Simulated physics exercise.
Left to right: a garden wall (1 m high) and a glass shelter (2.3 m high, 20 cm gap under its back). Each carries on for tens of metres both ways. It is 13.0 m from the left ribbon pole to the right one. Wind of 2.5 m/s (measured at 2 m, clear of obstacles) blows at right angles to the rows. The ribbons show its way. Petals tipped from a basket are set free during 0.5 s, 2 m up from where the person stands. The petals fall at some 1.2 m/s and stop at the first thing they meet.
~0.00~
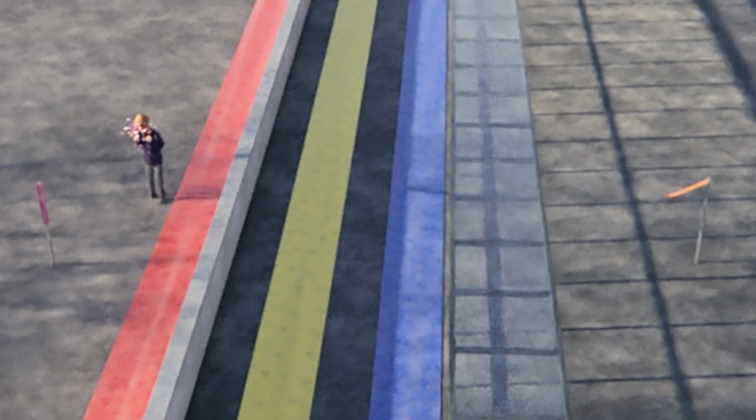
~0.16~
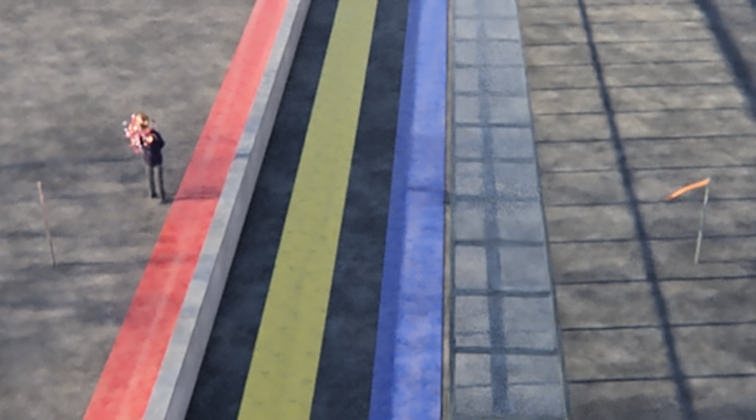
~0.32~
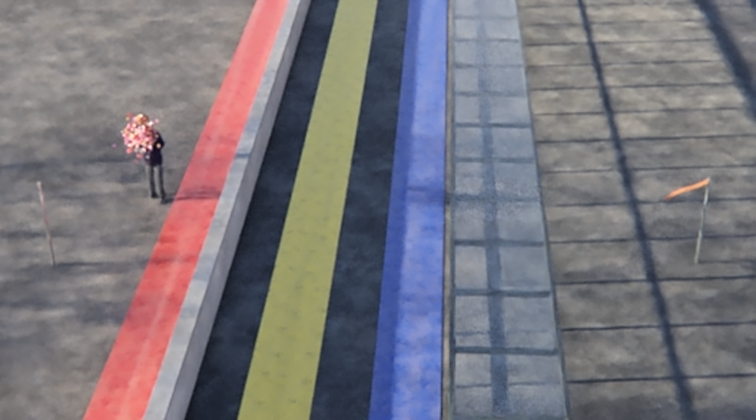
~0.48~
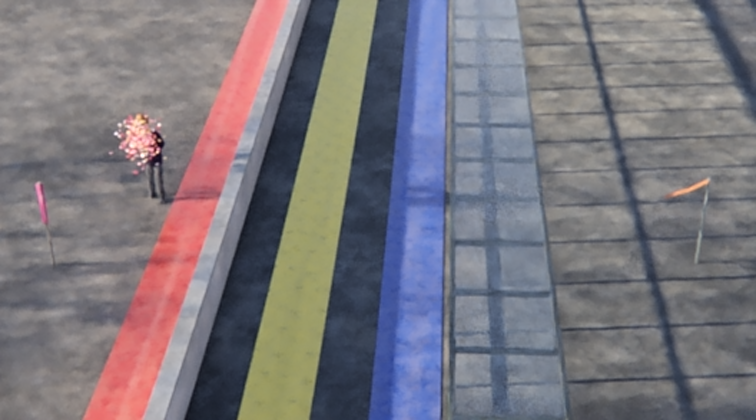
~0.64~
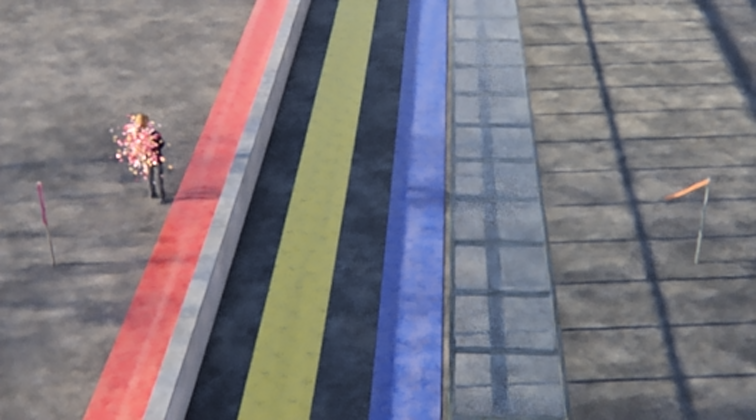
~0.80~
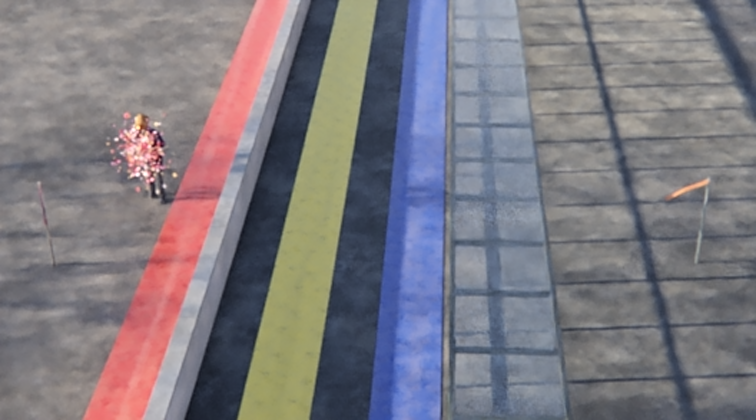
Pink and white petals scatter beside a dark-clothed person on grey paved ground, seen from high above by a still camera. The person stands left of a red stripe and low grey wall, with yellow and blue stripes and a paler tiled band farther right, between a pink ribbon and an orange one on poles. The petals thicken into a cloud, then spread, sinking slightly leftward, while the pink ribbon twists and the orange one barely stirs, leaning left.
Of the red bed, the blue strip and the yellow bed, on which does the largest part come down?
It is red that catches most.
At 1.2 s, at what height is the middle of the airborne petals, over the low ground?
Roughly 1.0 m up.
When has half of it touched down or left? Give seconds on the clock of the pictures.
At about 2.0 s.
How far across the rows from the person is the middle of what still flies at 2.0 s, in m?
About 0.0 m.
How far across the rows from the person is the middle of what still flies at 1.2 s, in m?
Roughly 0.0 m.
After 1.2 s, 2 % is no longer flying here, and 0 % lies on the yellow bed, 0 % on the blue strip and 0 % on the red bed; the middle of what still flies is 1.1 m above the low ground, near (146, 169).
After 2.0 s, 45 % is no longer flying here, and 0 % lies on the yellow bed, 0 % on the blue strip and 9 % on the red bed; the middle of what still flies is 0.5 m above the low ground, near (156, 189).
After 3.5 s, 93 % is no longer flying here, and 0 % lies on the yellow bed, 0 % on the blue strip and 31 % on the red bed.
After 8.0 s, 100 % is no longer flying here, and 0 % lies on the yellow bed, 0 % on the blue strip and 35 % on the red bed.
After 45.0 s, 100 % is no longer flying here, and 0 % lies on the yellow bed, 0 % on the blue strip and 35 % on the red bed.
